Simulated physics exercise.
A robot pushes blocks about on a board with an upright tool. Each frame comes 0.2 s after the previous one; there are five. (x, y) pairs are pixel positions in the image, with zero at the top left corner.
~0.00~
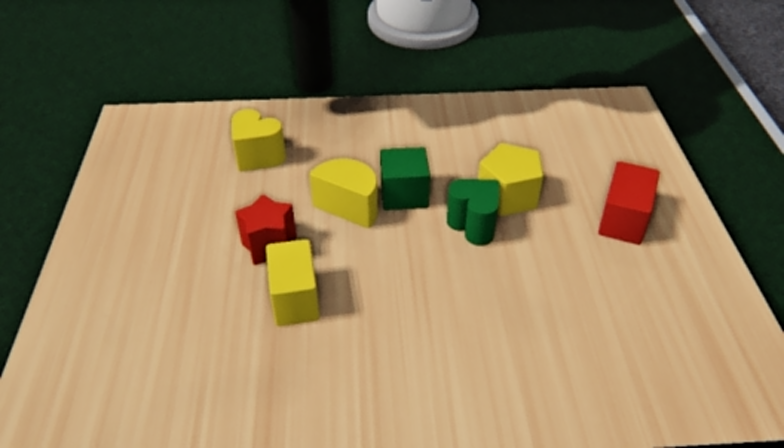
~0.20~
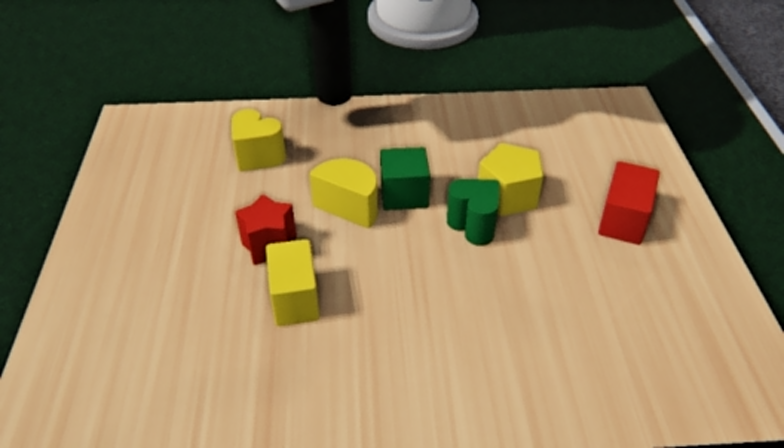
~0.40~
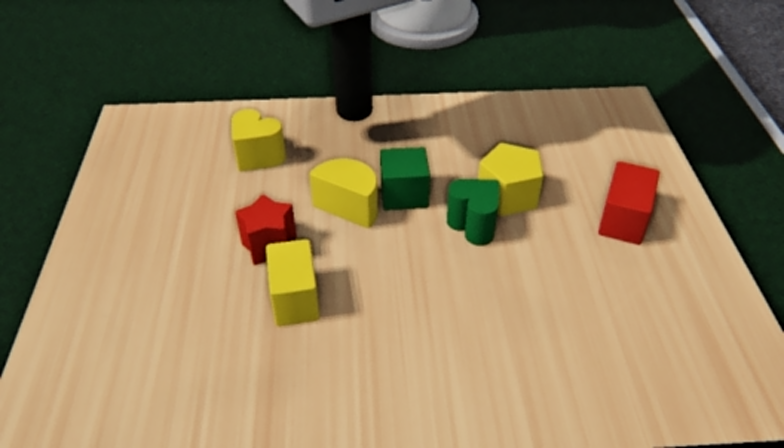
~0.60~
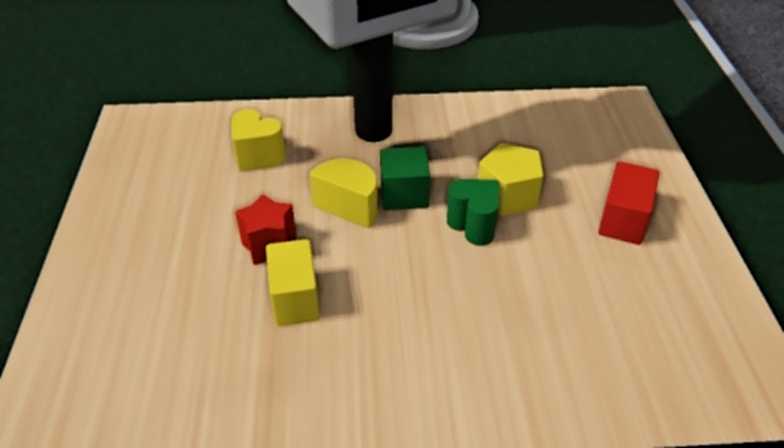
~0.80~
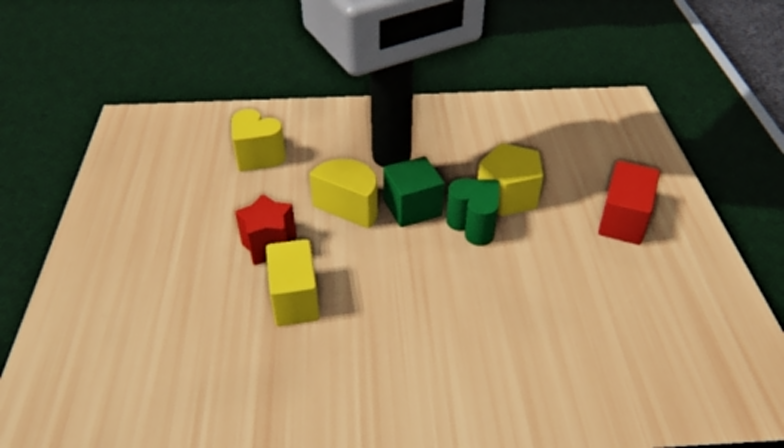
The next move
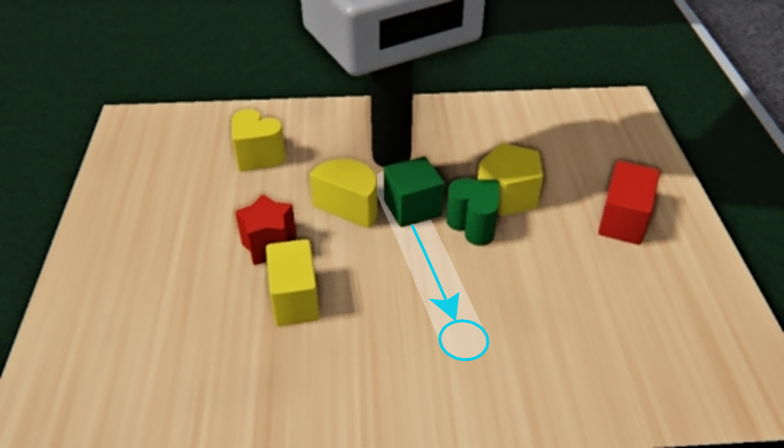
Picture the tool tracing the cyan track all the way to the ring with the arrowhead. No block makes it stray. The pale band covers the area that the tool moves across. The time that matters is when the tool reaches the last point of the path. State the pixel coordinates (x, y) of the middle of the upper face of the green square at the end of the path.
The green square ends near (506, 275).
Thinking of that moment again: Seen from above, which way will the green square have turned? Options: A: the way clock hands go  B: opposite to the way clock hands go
Choice B: Opposite to the way clock hands go.
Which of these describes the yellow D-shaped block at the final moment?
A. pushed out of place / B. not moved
Correct choice: B.
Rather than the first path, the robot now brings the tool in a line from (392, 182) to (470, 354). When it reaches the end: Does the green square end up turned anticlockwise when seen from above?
I expect so.
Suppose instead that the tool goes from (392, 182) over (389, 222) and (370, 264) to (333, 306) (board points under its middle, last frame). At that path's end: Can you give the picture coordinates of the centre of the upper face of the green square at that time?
The centre of its top will be at (431, 211).
Path on the board, in a line from (392, 182) to (464, 340).
On the path given first. One third of the way, tool (414, 204); green square (447, 219), turned 25° anticlockwise; green heart block (488, 197), turned 15° anticlockwise.
Two thirds of the way, tool (439, 256); green square (488, 262), turned 60° anticlockwise; green heart block (488, 197), turned 15° anticlockwise.
At the end, tool (467, 316); yellow D-shaped block in place; green square (506, 275), turned 85° anticlockwise; green heart block (488, 197), turned 15° anticlockwise.
